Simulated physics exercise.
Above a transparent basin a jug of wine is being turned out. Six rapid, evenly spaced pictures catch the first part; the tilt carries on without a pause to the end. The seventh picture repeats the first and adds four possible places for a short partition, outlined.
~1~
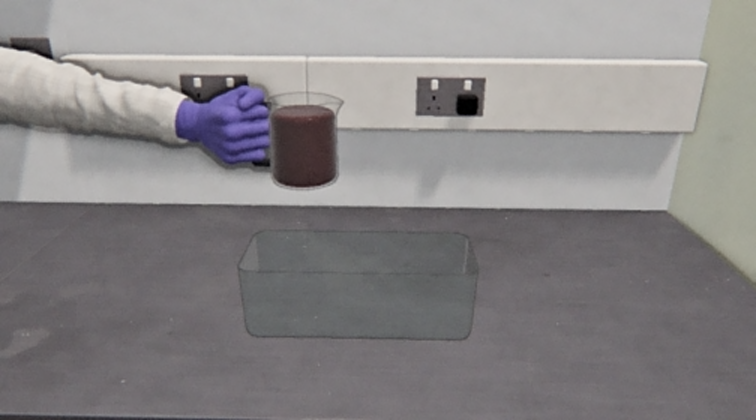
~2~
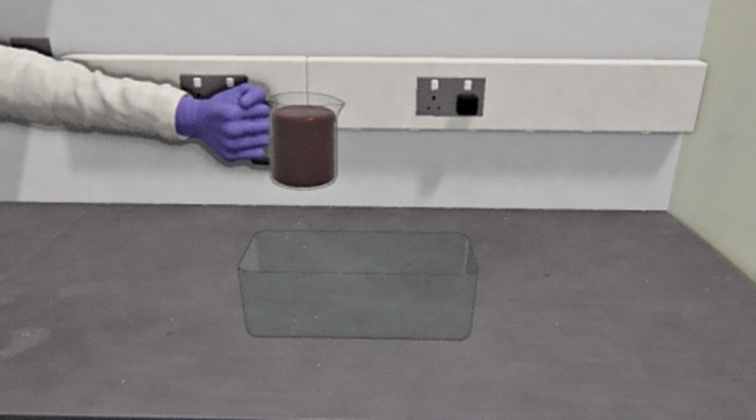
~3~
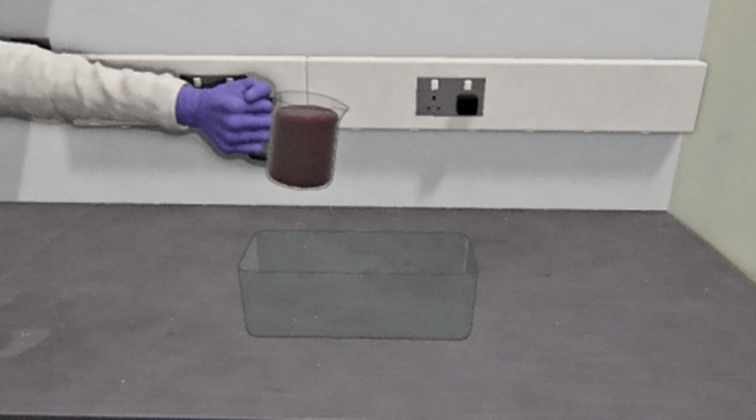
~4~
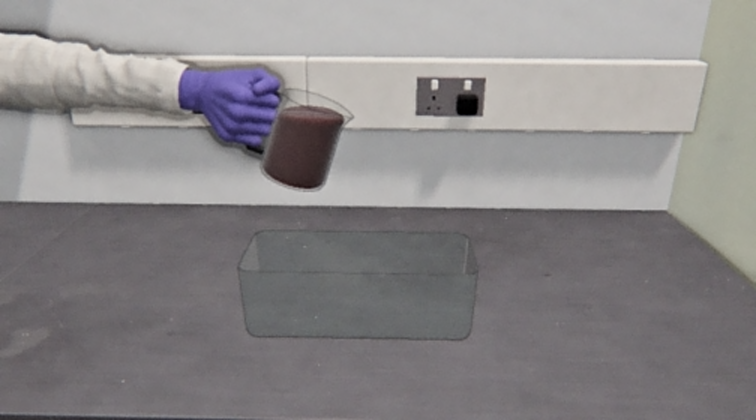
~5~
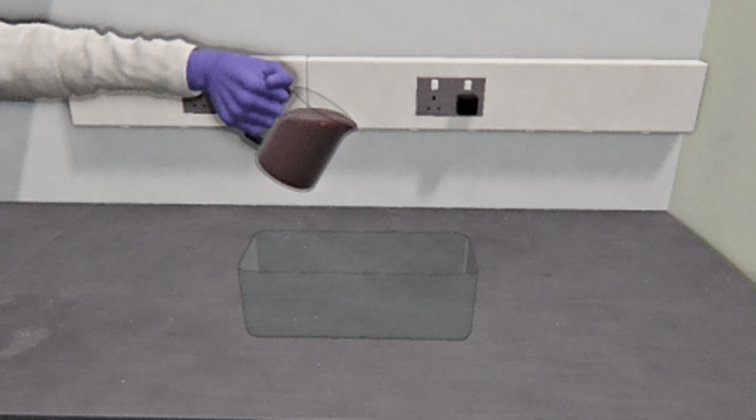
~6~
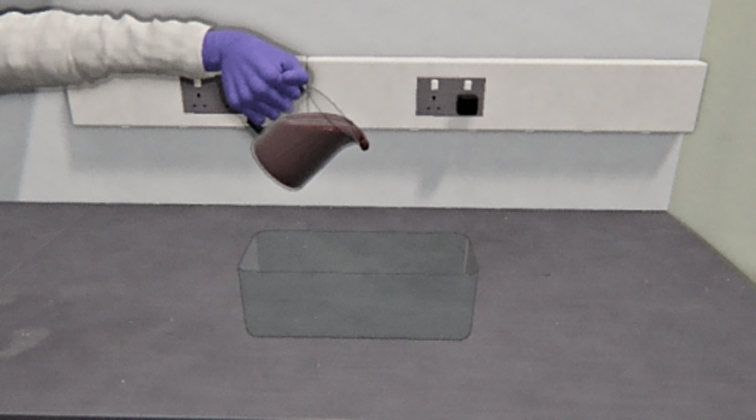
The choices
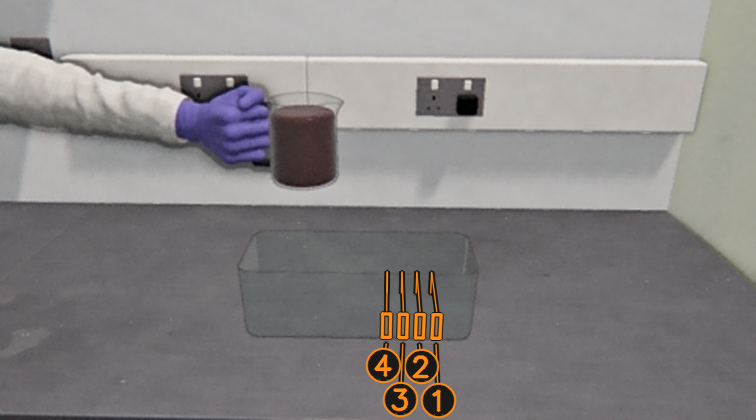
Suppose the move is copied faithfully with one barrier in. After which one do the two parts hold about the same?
3 works best here.
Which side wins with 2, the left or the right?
The left one.
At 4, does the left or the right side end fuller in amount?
More ends on the right.
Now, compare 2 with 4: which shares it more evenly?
That is place 4.
On the marked copy, 1 at (436, 344); 2 at (419, 344); 3 at (402, 343); 4 at (386, 343).
If 1 is chosen, about 89 % ends left of the wall and 7 % right of it; 4 % is lost outside.
If 2 is chosen, about 88 % ends left of the wall and 5 % right of it; 7 % is lost outside.
If 3 is chosen, about 56 % ends left of the wall and 43 % right of it.
If 4 is chosen, about 15 % ends left of the wall and 83 % right of it.
